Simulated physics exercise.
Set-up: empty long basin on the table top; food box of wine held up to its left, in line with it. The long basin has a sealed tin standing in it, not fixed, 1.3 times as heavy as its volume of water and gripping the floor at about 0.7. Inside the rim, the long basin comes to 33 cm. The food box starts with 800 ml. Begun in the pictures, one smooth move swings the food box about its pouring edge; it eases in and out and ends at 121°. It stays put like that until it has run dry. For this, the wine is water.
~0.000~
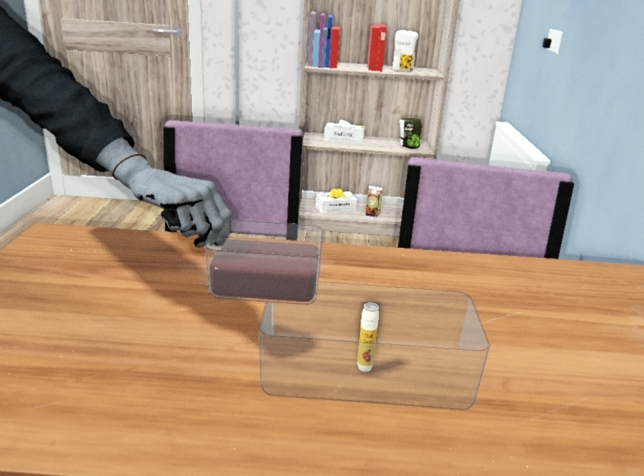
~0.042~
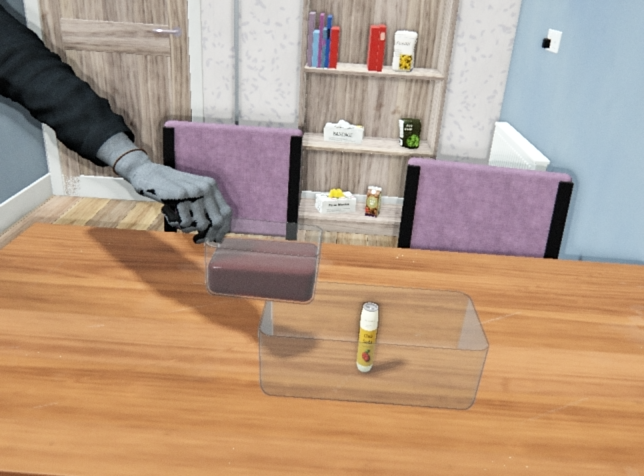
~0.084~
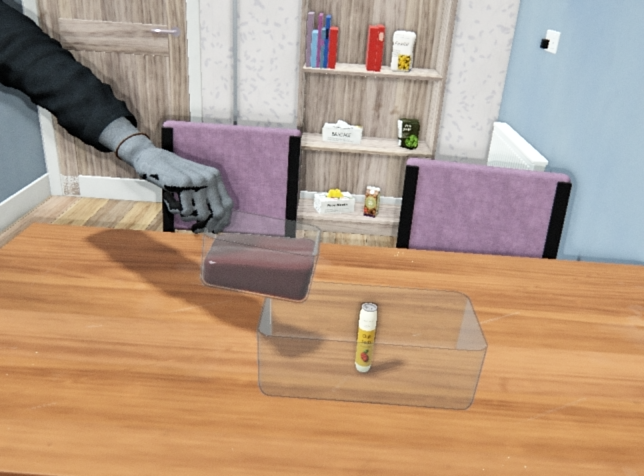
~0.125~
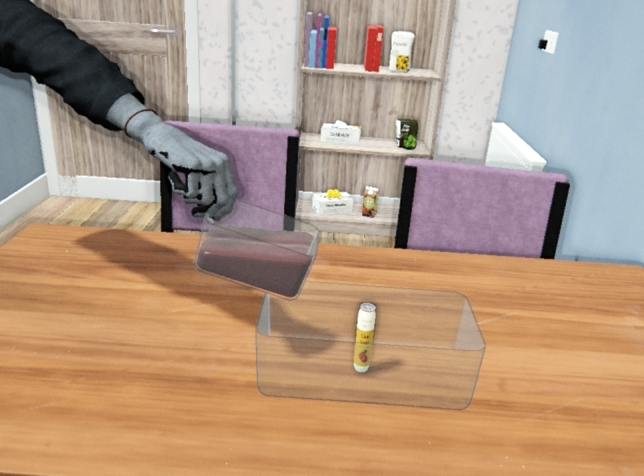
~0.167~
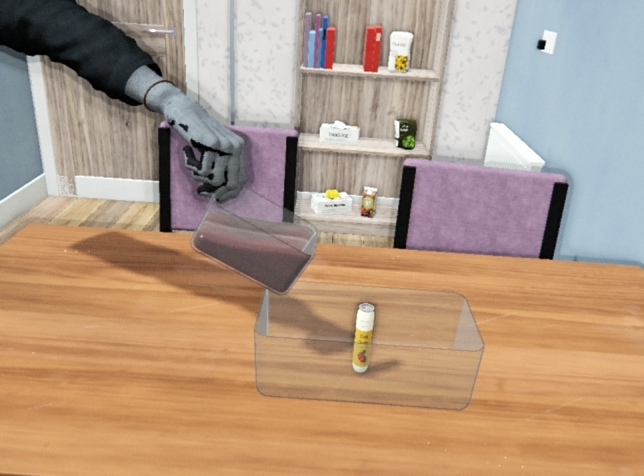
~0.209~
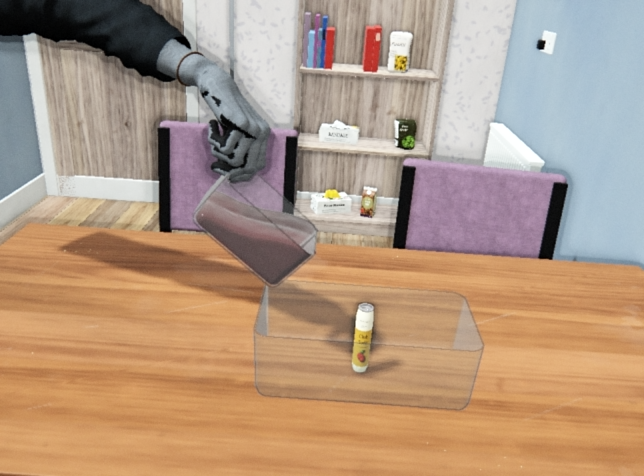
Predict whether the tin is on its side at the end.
It will weather it.
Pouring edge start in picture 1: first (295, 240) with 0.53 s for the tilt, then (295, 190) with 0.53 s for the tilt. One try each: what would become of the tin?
The tin overturns the first time and stays vertical the second time.
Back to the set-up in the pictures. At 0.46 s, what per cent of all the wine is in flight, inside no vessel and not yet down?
It comes to about 58 percent.
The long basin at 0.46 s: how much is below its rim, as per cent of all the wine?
Roughly 8 percent.
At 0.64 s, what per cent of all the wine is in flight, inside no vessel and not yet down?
Close to 10 %.
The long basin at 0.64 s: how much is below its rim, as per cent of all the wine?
Roughly 88 percent of it.
After 0.46 s the tilt is 115° and 35 per cent is still to pour; the tin stands where it began.
After 0.64 s the tilt is 121° and 1 per cent is still to pour; the tin stands where it began.
After 0.82 s the tilt is 121° and 0 per cent is still to pour; the tin stands where it began.
After 1.03 s the tilt is 121° and 0 per cent is still to pour; the tin stands where it began.
In the end the tin stands where it began.
